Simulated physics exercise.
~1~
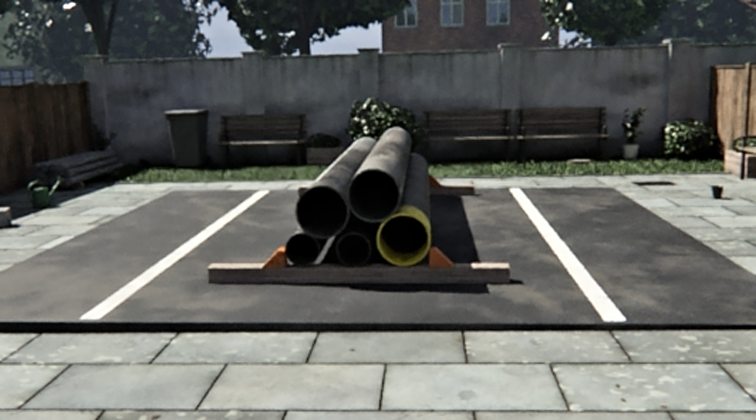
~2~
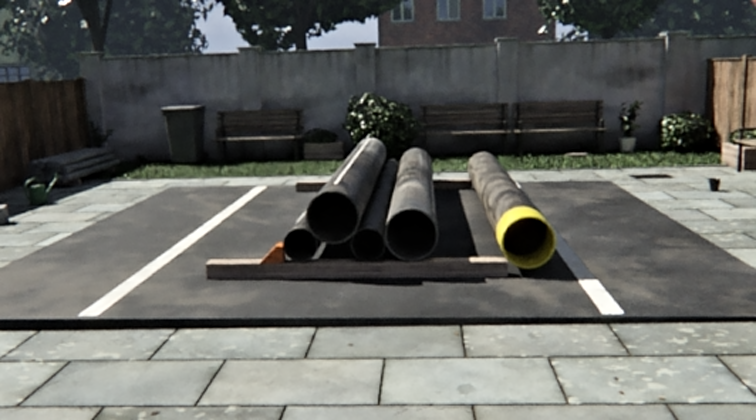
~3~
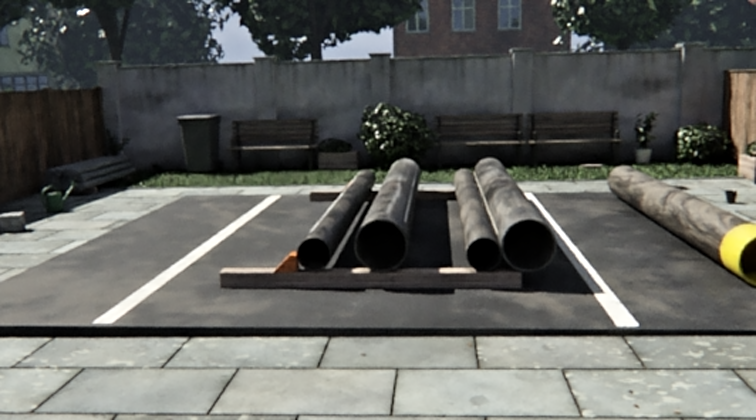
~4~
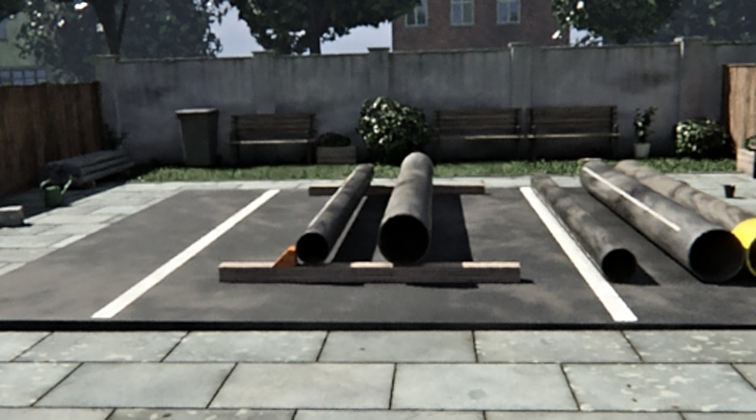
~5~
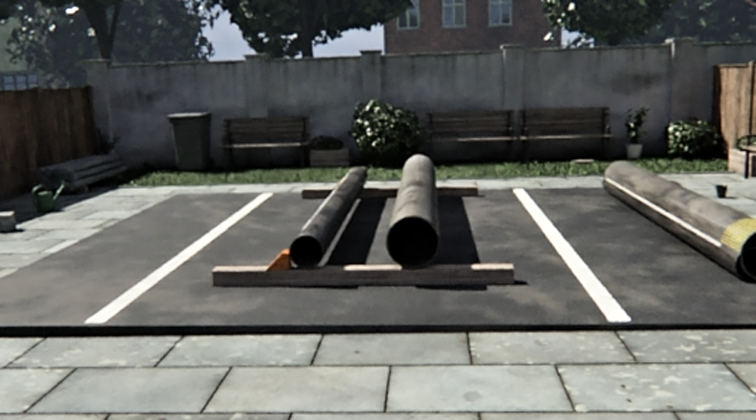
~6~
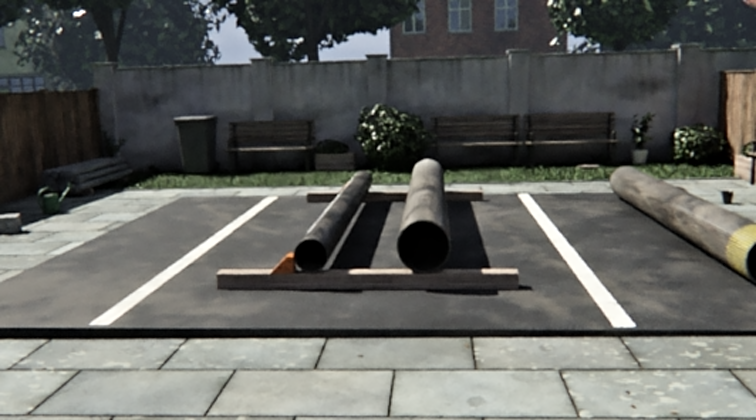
To begin with, five hollow pipes, one of them yellow at its near end, sit stacked on bearers in a paved yard, between white lines and orange chocks. The right chock goes, and the yellow pipe rolls right along the bearers as the dark ones above sink and spread out. It drops off and rolls over the right line, while four dark pipes lie spaced along the bearers. Two of these then roll off to the right and cross the line as well. At the end, two dark pipes remain on the bearers, and the yellow-ended one lies still beyond the right line.
